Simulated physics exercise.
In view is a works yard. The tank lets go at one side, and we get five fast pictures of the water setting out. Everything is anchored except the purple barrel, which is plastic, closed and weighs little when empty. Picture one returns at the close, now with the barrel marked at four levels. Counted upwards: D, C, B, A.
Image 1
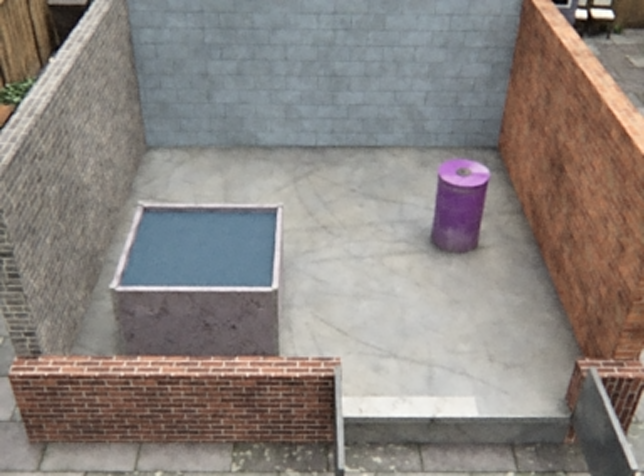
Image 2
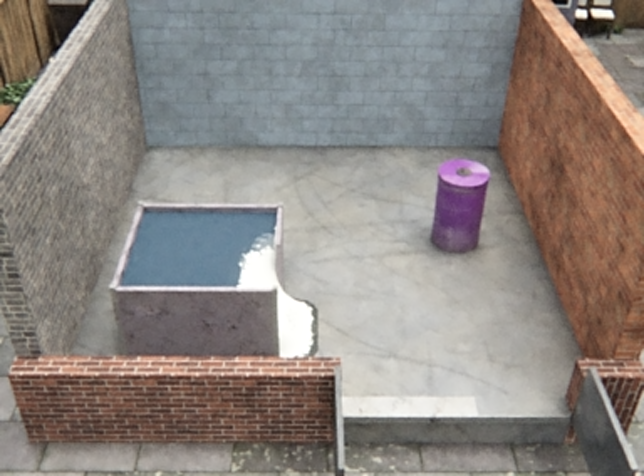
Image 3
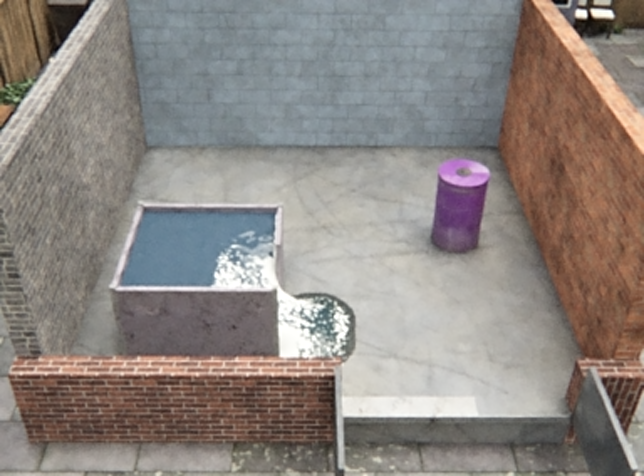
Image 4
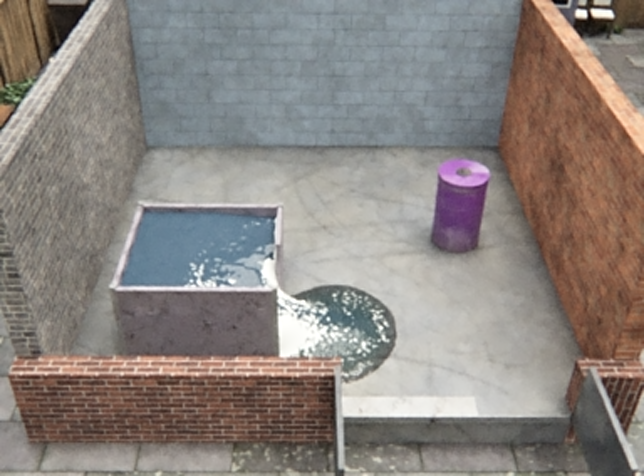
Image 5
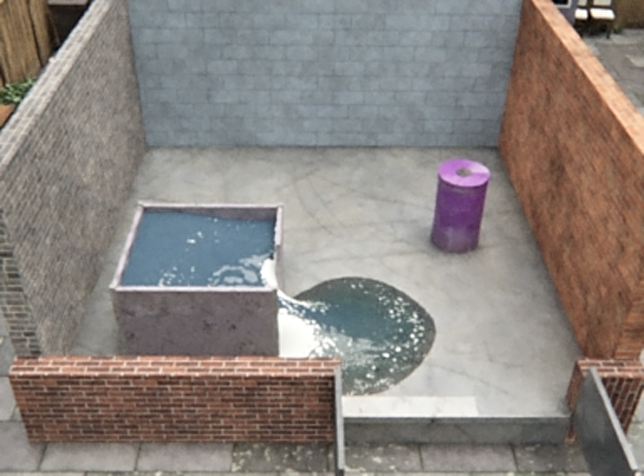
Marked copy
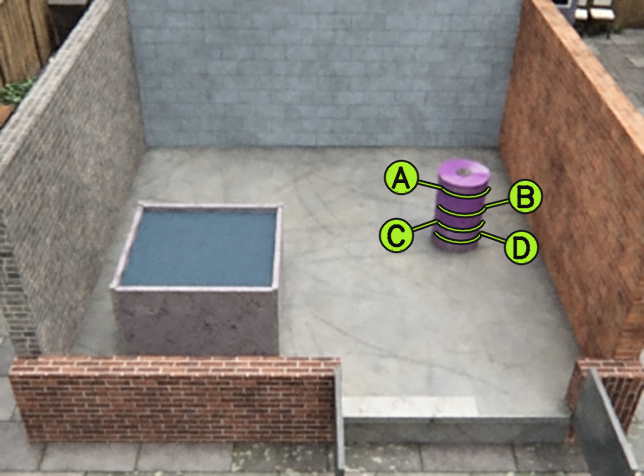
Water pours from the right side of a raised square tank in a walled works yard, seen from above at a fixed angle. The tank stands at left behind a low red-brick wall, with a purple barrel at right, grey walls left and behind, a red-brick wall right, and an open gate at front right. White, foamy water spreads rightward into a widening dark puddle, while the barrel stays still.
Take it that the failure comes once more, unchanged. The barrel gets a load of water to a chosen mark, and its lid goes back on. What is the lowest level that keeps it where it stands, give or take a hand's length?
Choose D.
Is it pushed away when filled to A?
No.
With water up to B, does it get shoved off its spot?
No.
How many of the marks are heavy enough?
All of them.
On the marked copy, A at (467, 197); B at (465, 215); C at (462, 230); D at (460, 242); from the bottom up D, C, B, A.
With A, it does not move.
With B, it does not move.
With C, it does not move.
With D, it does not move.
